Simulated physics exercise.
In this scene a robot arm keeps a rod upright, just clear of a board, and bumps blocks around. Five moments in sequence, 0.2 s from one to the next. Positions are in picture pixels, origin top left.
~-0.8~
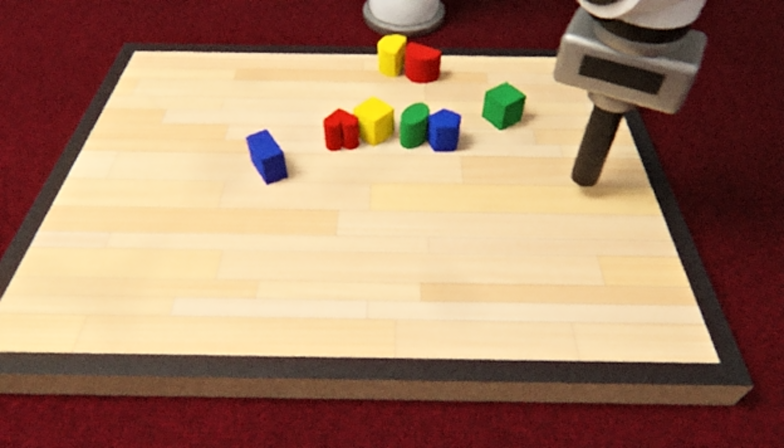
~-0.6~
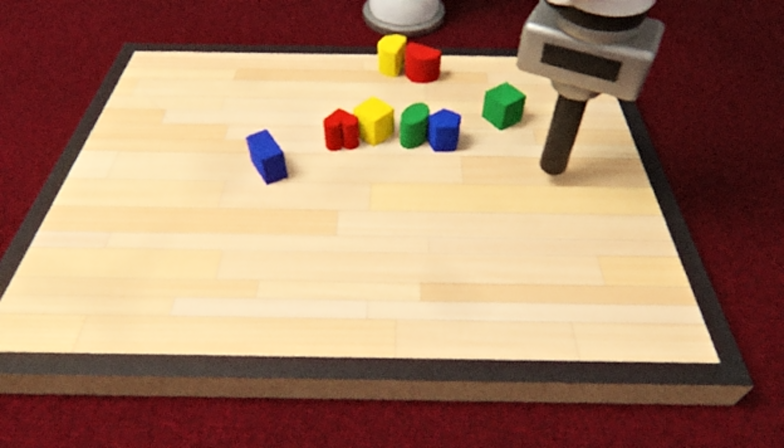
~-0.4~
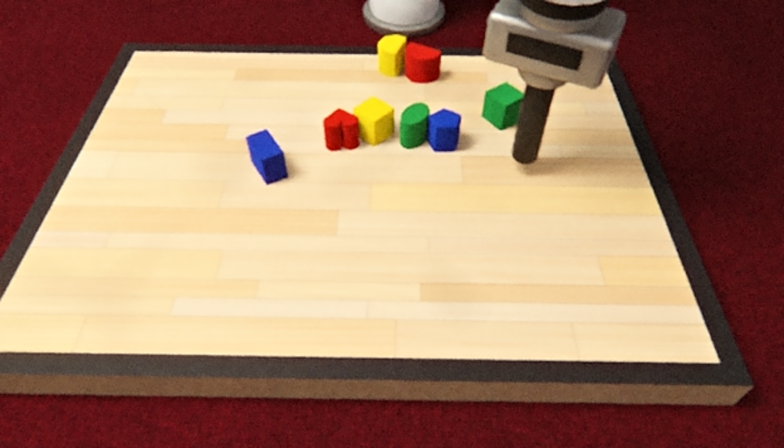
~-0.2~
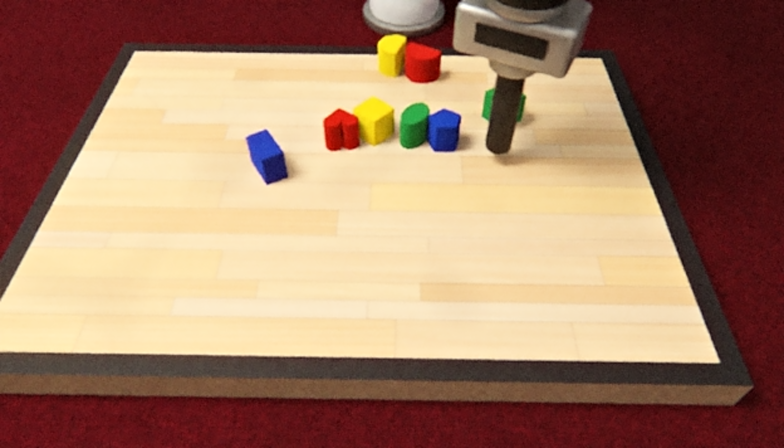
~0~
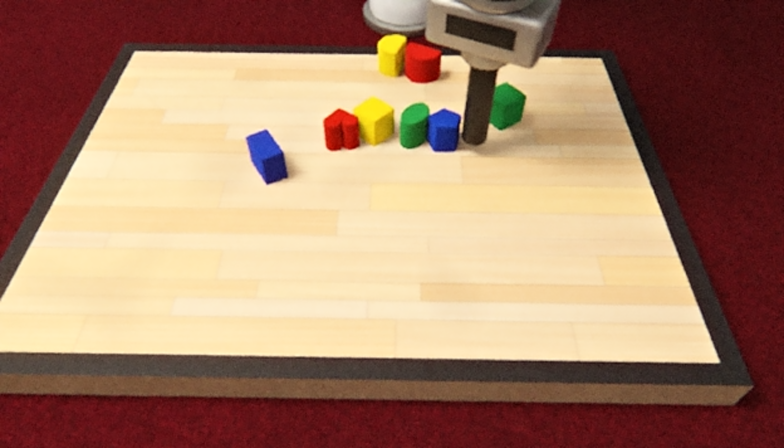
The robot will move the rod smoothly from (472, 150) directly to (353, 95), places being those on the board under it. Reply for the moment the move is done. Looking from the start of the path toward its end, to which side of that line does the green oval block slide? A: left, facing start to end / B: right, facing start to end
A (left, facing start to end)
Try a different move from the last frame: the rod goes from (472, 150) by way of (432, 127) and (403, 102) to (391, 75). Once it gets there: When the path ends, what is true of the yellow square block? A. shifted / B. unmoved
I'll go with A - shifted.
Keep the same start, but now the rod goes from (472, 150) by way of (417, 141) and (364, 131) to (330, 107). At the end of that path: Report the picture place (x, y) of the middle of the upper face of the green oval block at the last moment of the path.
Top centre: (377, 80).
On the path given first. One third of the way, rod (430, 119); red heart block (336, 119), turned 15° anticlockwise; yellow square block (353, 103), turned 35° anticlockwise; green oval block (382, 93), turned 40° anticlockwise; blue five-sided block (408, 96), turned 25° clockwise.
Two thirds of the way, rod (390, 100); red heart block (335, 120), turned 20° anticlockwise; yellow square block (337, 98), turned 100° anticlockwise; green oval block (342, 78), turned 50° anticlockwise; blue five-sided block (368, 79), turned 20° clockwise.
At the end, rod (352, 83); red heart block (335, 120), turned 20° anticlockwise; yellow square block (336, 98), turned 105° anticlockwise; yellow D-shaped block not moved; green oval block (303, 73), turned 80° anticlockwise; blue five-sided block (327, 65), turned 15° anticlockwise.
